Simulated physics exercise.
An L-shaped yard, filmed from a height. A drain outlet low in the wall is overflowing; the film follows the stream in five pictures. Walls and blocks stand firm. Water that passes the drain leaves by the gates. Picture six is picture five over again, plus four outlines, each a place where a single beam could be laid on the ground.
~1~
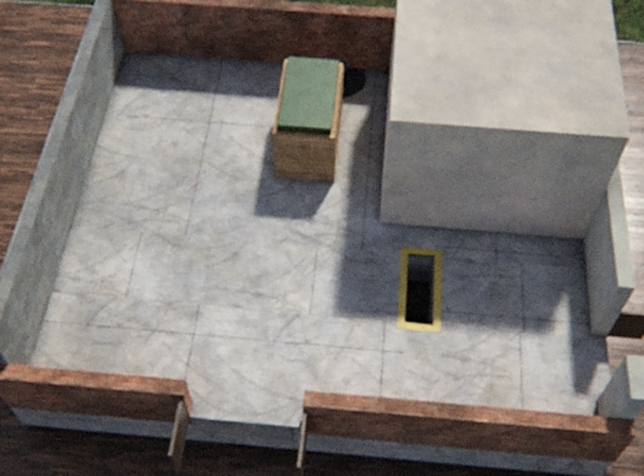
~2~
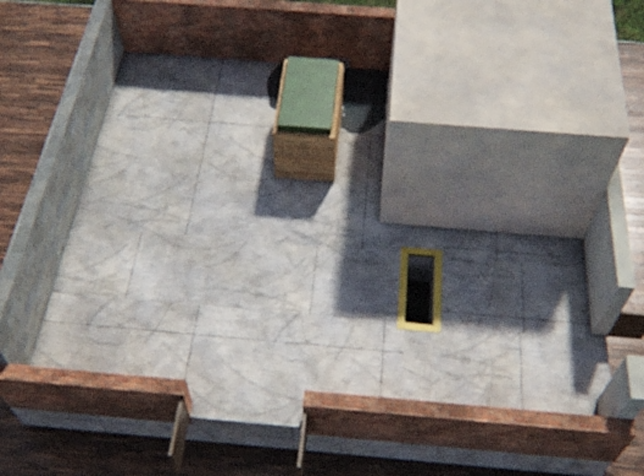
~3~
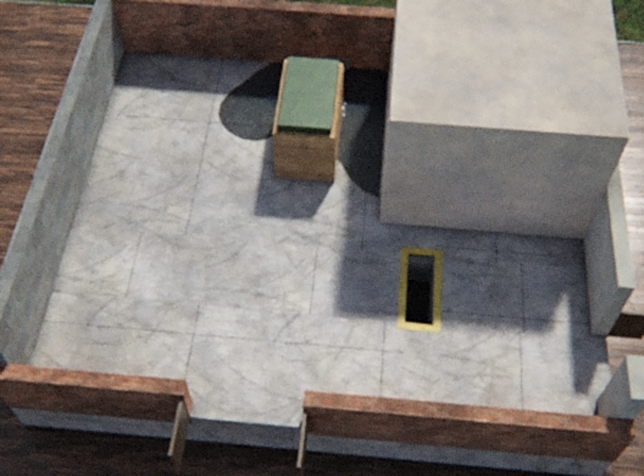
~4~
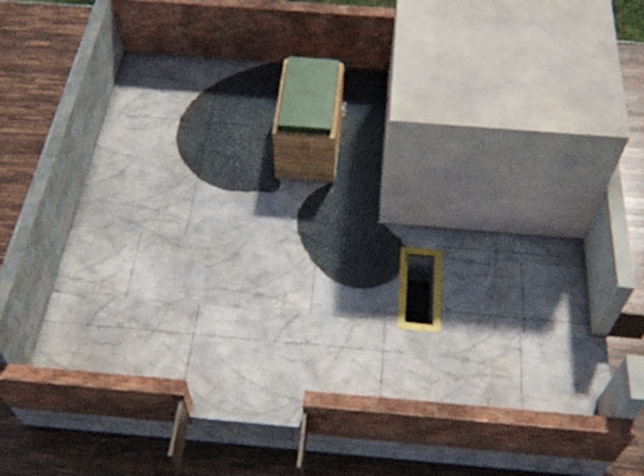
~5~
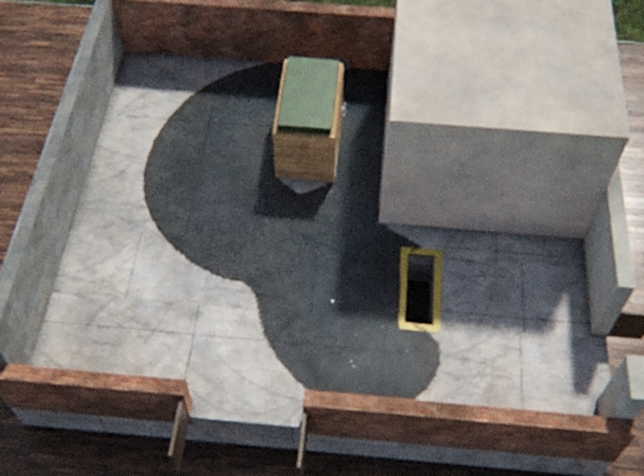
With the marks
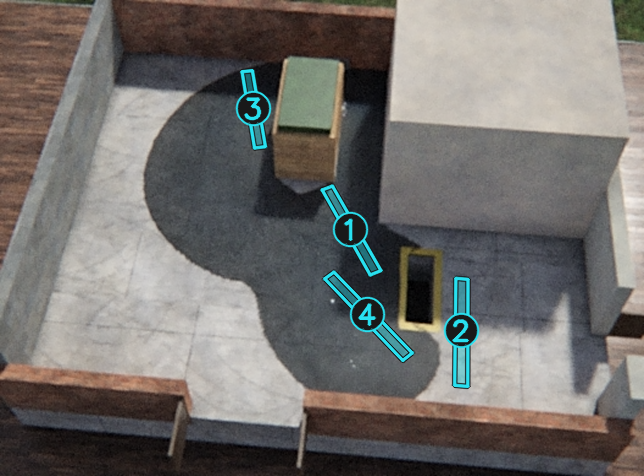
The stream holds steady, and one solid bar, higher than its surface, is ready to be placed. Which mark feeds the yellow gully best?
It is 1.
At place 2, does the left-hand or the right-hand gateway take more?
The left one.
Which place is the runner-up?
It is 4.
In cyan, 1 from (327, 188) to (375, 272); 2 from (461, 385) to (461, 278); 3 from (247, 71) to (260, 147); 4 from (329, 275) to (407, 356).
With 1, about 49 % of the stream goes into the yellow gully, about 43 % out by the gates.
With 2, about 13 % of the stream goes into the yellow gully, about 82 % out by the gates.
With 3, about 14 % of the stream goes into the yellow gully, about 81 % out by the gates.
With 4, about 31 % of the stream goes into the yellow gully, about 64 % out by the gates.
